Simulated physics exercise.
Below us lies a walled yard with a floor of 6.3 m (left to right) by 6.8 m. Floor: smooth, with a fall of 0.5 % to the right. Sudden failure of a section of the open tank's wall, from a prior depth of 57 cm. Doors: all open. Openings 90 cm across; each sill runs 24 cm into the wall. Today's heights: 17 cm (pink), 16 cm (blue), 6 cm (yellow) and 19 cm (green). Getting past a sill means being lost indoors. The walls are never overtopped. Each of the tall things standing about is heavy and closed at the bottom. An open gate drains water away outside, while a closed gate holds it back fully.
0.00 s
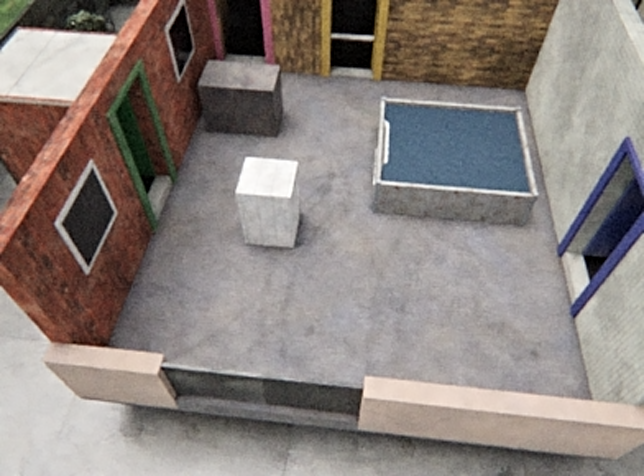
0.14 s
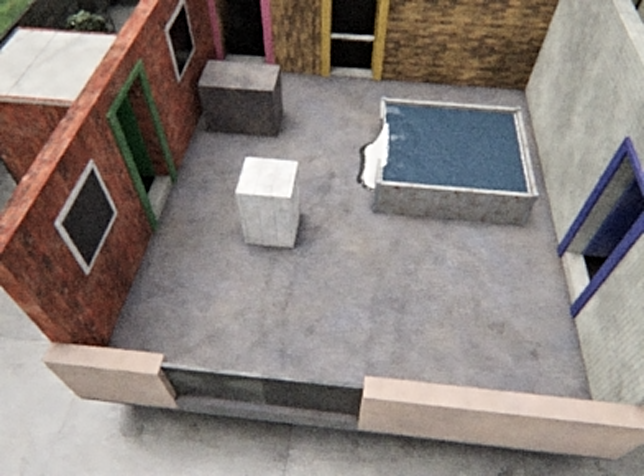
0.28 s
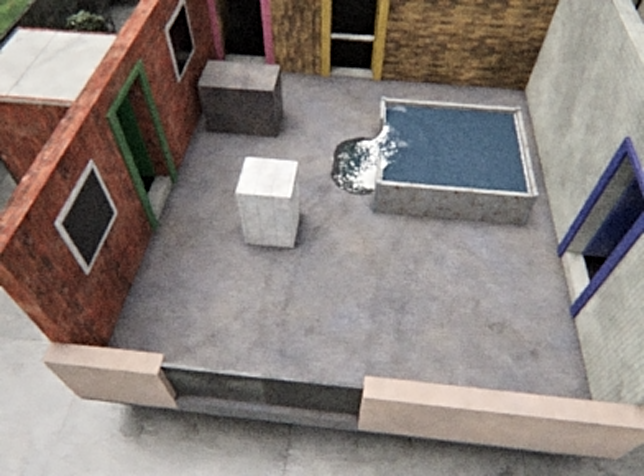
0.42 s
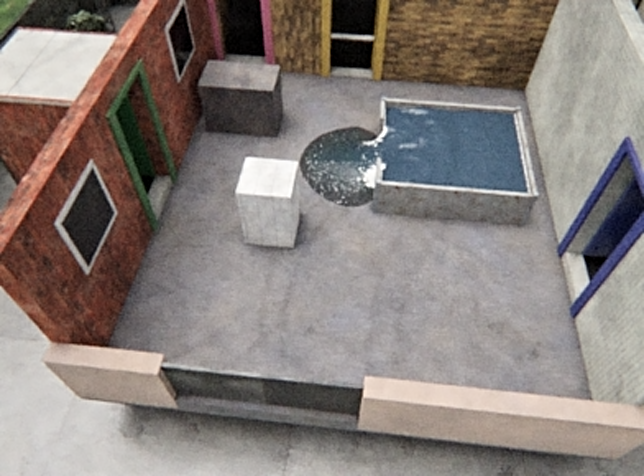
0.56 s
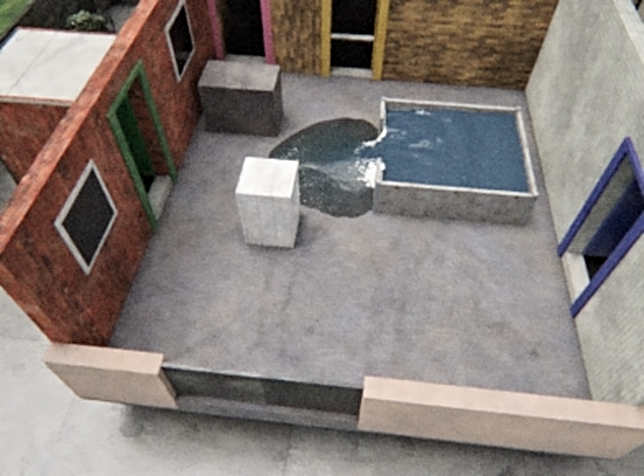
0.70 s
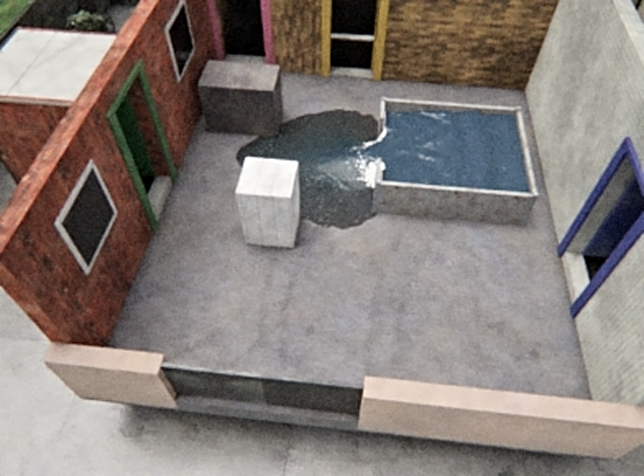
A walled yard with a grey floor is seen from above by a camera that stays still. A raised rectangular tank of blue water stands at the right, a white block and a dark grey block stand left of it, and green, pink, yellow and blue-framed openings line the walls. Water bursts through the tank's left side, then spreads leftward in a widening dark pool, passing behind the white block.
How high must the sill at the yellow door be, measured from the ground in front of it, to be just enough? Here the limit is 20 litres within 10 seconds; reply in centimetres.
About 7 cm.
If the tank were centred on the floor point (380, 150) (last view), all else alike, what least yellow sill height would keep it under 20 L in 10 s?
Minimum: Approx. 11.0 cm.
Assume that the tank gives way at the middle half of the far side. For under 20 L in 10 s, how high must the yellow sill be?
Some 9.0 cm.
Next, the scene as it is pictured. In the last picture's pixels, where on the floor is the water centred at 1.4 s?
The water's centre is at about (407, 169).
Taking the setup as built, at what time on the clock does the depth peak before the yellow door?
Peak time: About 6.0 s.
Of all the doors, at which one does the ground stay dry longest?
I'd say the blue one.
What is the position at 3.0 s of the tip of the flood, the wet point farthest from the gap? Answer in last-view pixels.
Lab note: Front tip approx. (98, 373).
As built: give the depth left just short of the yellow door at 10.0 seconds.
About 6.5 centimetres.
After 1.4 s water covers 25 % of the floor, deepest (31 cm) near (368, 169); it has not reached the yellow door.
After 3.0 s water covers 40 % of the floor, deepest (28 cm) near (189, 146); 5 cm at the yellow door, 0 litres in over its 6 cm sill.
After 10.0 s water covers 95 % of the floor, deepest (12 cm) near (541, 207); 6 cm at the yellow door, 30 litres in over its 6 cm sill.
At the yellow door as built, the water arrived by 2.5 s and peaked near 10 cm at 5.8 s.
With a sill of 6 cm, 30 litres would have come in within the 10 s; with 8 cm, 13 litres. So under 20 litres takes about 7 cm.
